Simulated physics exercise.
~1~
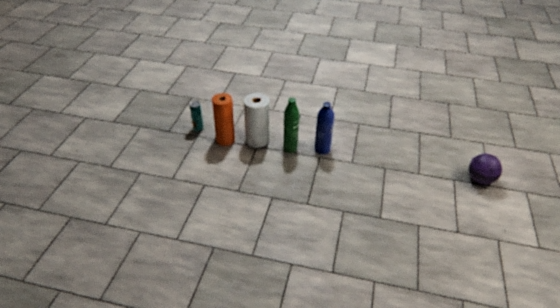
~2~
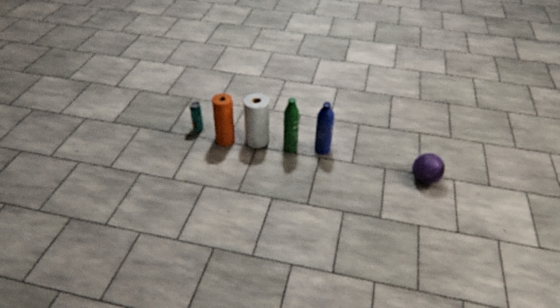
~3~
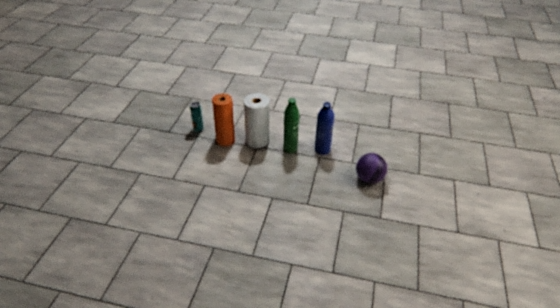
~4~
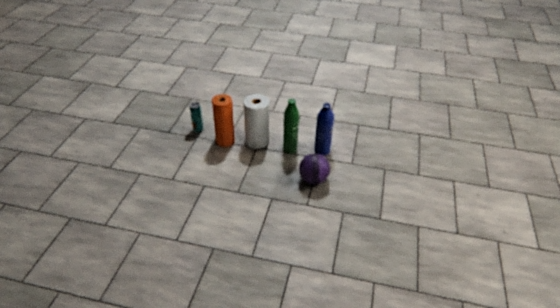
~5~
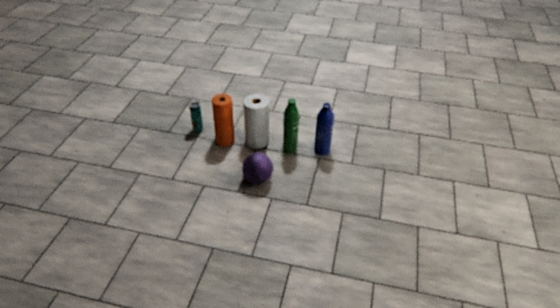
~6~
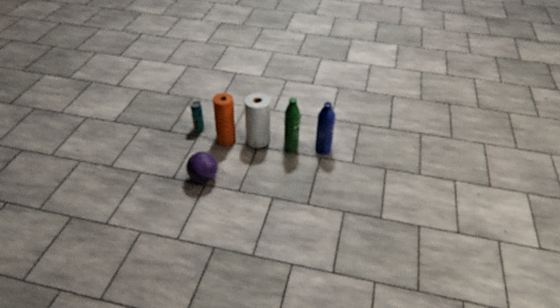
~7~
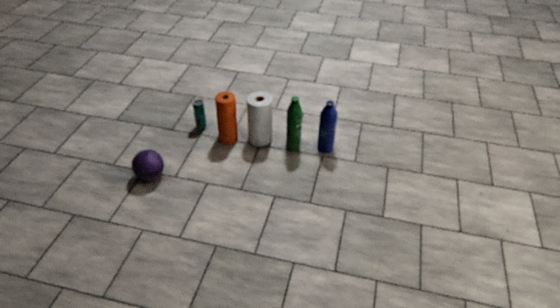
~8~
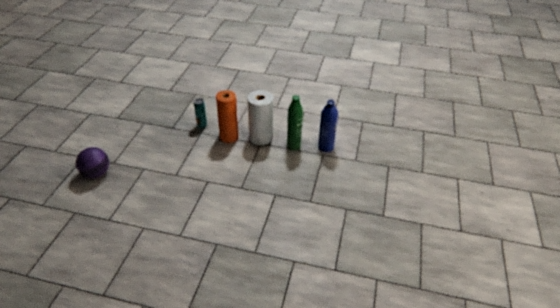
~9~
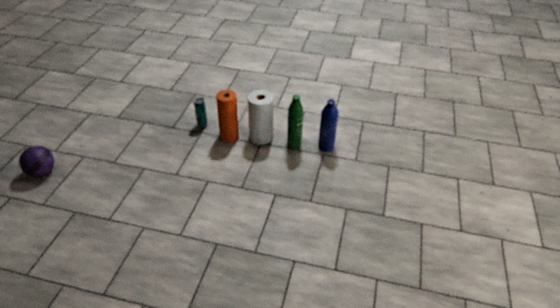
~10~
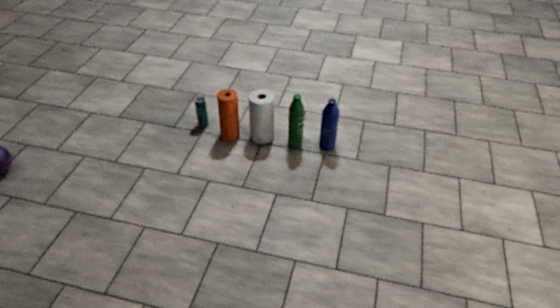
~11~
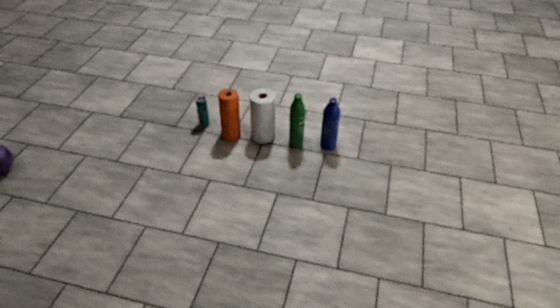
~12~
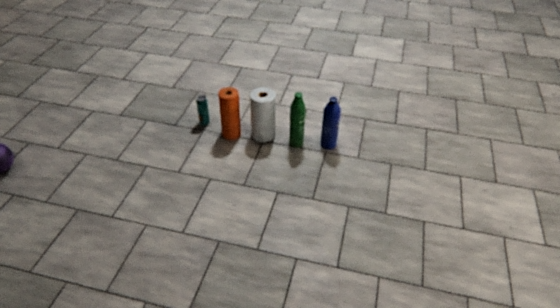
A purple ball rolls left past five standing objects and stops at the left edge.
